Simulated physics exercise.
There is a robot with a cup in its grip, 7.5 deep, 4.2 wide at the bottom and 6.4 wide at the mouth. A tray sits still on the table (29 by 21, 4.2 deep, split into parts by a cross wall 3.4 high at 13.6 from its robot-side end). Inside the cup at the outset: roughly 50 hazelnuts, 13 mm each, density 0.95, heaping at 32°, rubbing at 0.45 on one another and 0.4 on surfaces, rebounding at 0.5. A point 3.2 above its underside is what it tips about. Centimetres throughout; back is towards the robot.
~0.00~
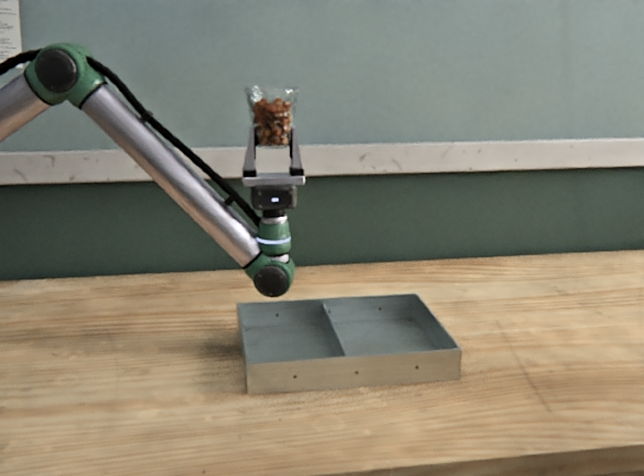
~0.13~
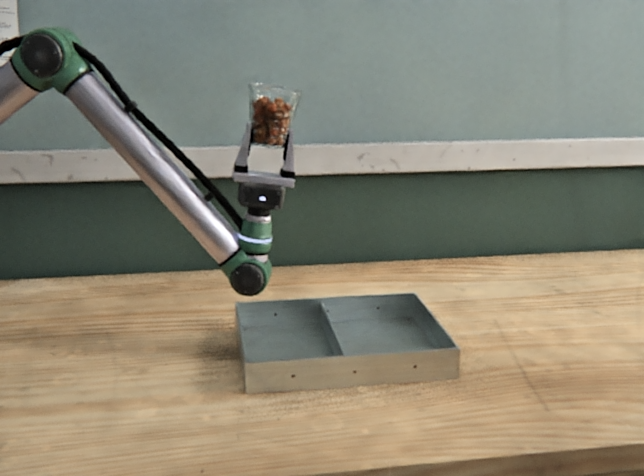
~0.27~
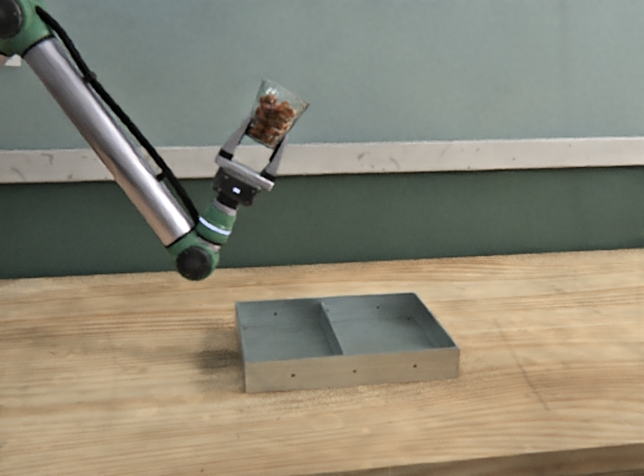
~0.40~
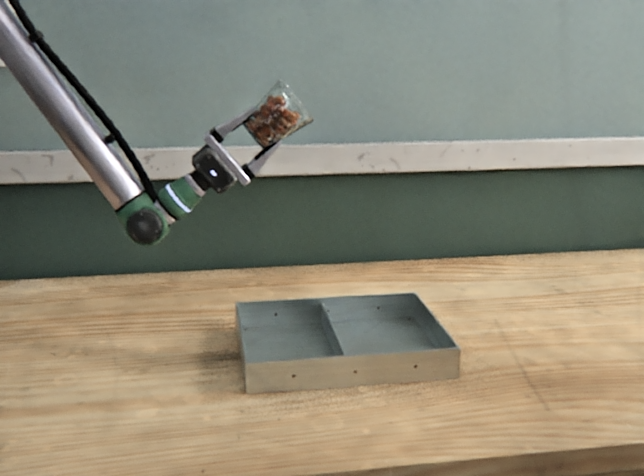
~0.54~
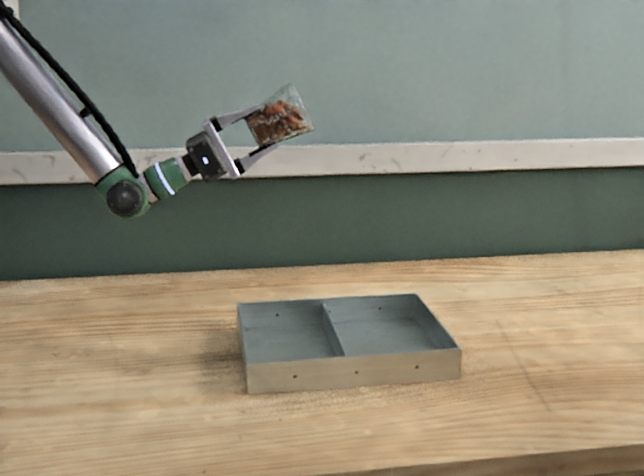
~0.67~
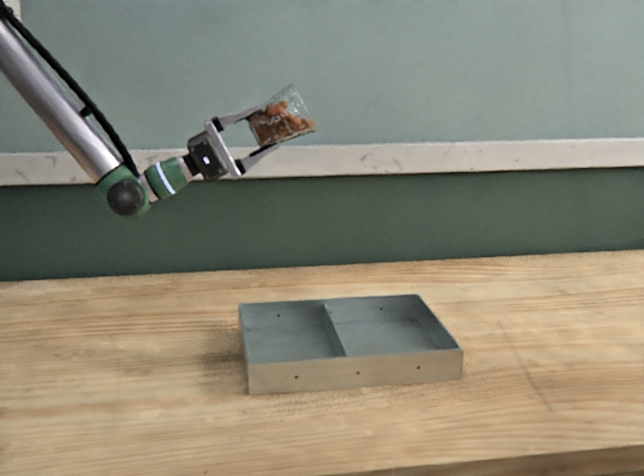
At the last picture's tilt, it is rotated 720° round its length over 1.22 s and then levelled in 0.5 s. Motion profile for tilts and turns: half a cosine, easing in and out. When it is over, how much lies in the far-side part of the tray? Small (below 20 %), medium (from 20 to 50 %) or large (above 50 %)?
Small.
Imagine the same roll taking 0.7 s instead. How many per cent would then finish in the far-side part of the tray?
That would give near 5 in a hundred.
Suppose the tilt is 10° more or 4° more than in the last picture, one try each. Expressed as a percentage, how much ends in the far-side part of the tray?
The first try gives around 30 percent, the second around 20 percent.
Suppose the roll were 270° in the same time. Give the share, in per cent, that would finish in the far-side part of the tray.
Estimate: Near 5 %.
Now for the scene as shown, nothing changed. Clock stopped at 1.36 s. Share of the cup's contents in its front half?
About 40 %.
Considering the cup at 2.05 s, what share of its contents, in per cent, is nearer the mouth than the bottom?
45 percent or so.
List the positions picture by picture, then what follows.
The first frame shows the cup middle at (272, 118), upright; upper third of the load around (272, 107), from x 255 to 285, top at y 100; 51 in the cup.
The second frame shows the cup middle at (271, 117), tipped 8°; upper third of the load around (271, 107), from x 255 to 290, top at y 100.
The third frame shows the cup middle at (273, 117), tipped 29°; upper third of the load around (273, 107), from x 255 to 290, top at y 100.
The fourth frame shows the cup middle at (274, 119), tipped 51°; upper third of the load around (278, 110), from x 250 to 295, top at y 100.
The fifth frame shows the cup middle at (276, 120), tipped 63°; upper third of the load around (279, 114), from x 255 to 300, top at y 105.
The sixth frame shows the cup middle at (277, 121), tipped 64°; upper third of the load around (280, 115), from x 255 to 310, top at y 105; 51 in the cup.
After 1.36 s, tipped 64°, highest piece 38 above the table; 49 in the cup, 1 in the far-side part, 1 in flight or on a rim.
After 2.05 s, tipped 50°, highest piece 37 above the table; 47 in the cup, 4 in the far-side part.
After 2.59 s, upright, highest piece 39 above the table; 47 in the cup, 4 in the far-side part.
After 3.29 s, upright, highest piece 39 above the table; 47 in the cup, 4 in the far-side part.
In the end, 47 in the cup, 4 in the far-side part. That is 8 % in the far-side part of the tray.
